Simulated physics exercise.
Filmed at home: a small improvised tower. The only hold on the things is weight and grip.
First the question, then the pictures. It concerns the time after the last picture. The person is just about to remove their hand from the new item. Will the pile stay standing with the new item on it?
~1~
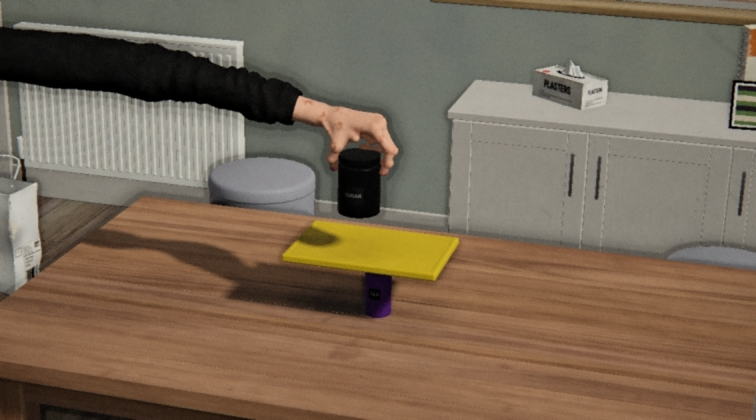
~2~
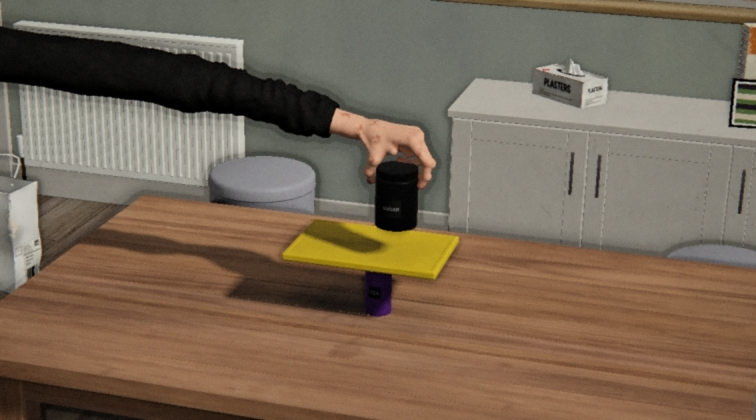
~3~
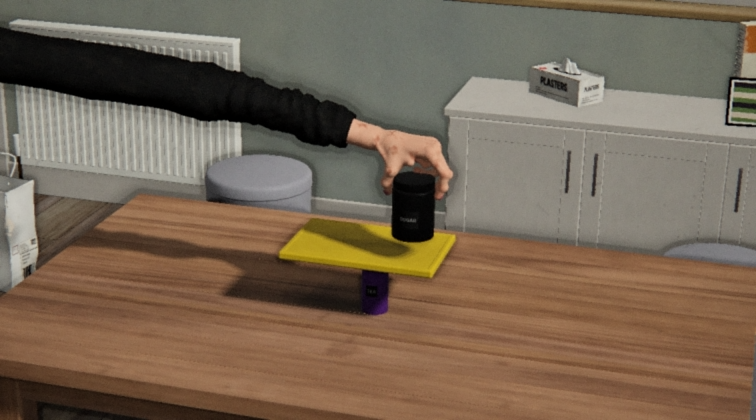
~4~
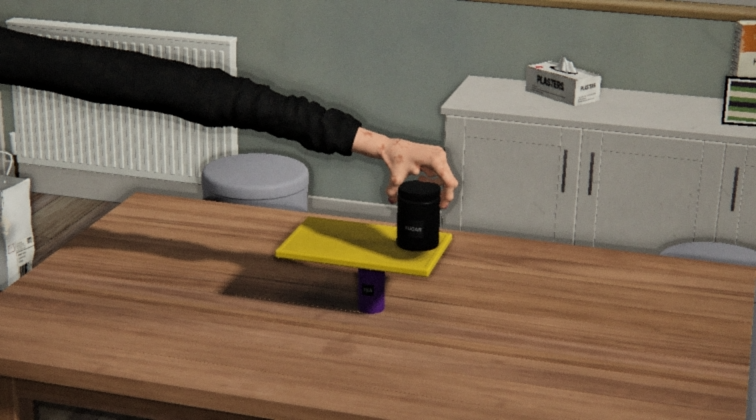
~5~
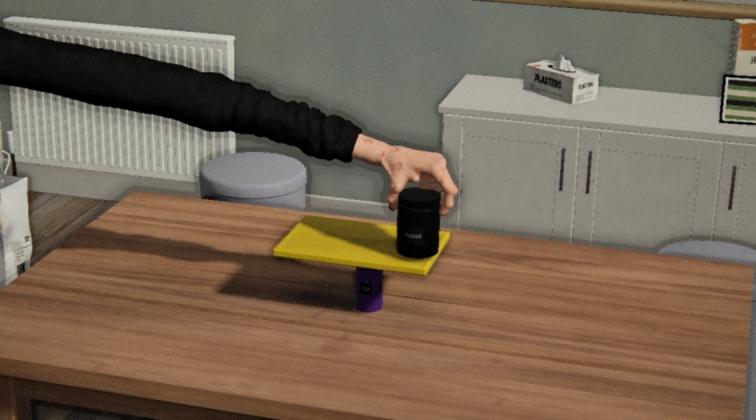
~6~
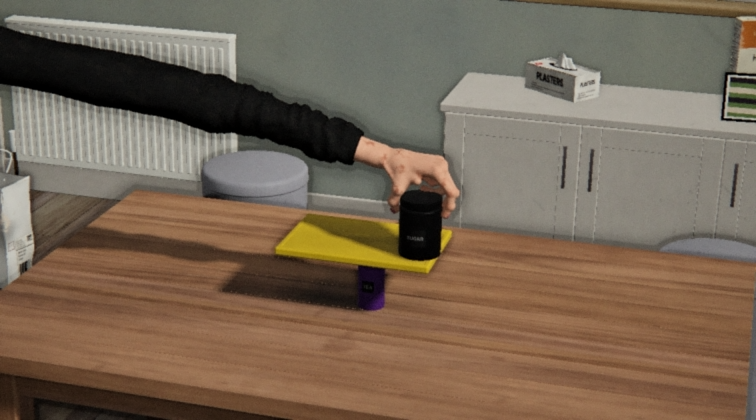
The stack is going to be upset.
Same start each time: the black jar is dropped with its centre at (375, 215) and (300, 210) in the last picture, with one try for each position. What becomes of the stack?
Try one, the stack stays standing; try two, it collapses.
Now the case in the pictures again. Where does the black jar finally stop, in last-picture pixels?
Near (452, 317).
Then, 0.40 s past the last view, black jar now fallen; yellow lid rocked 62° from its first pose.
Then, 0.80 s past the last view, yellow lid now fallen; purple shaker rocked 63° from its first pose.
Finally, fallen, black jar, yellow lid and purple shaker. Final places as the last picture's camera would see them, black jar near (452, 317). The stack loses its balance.
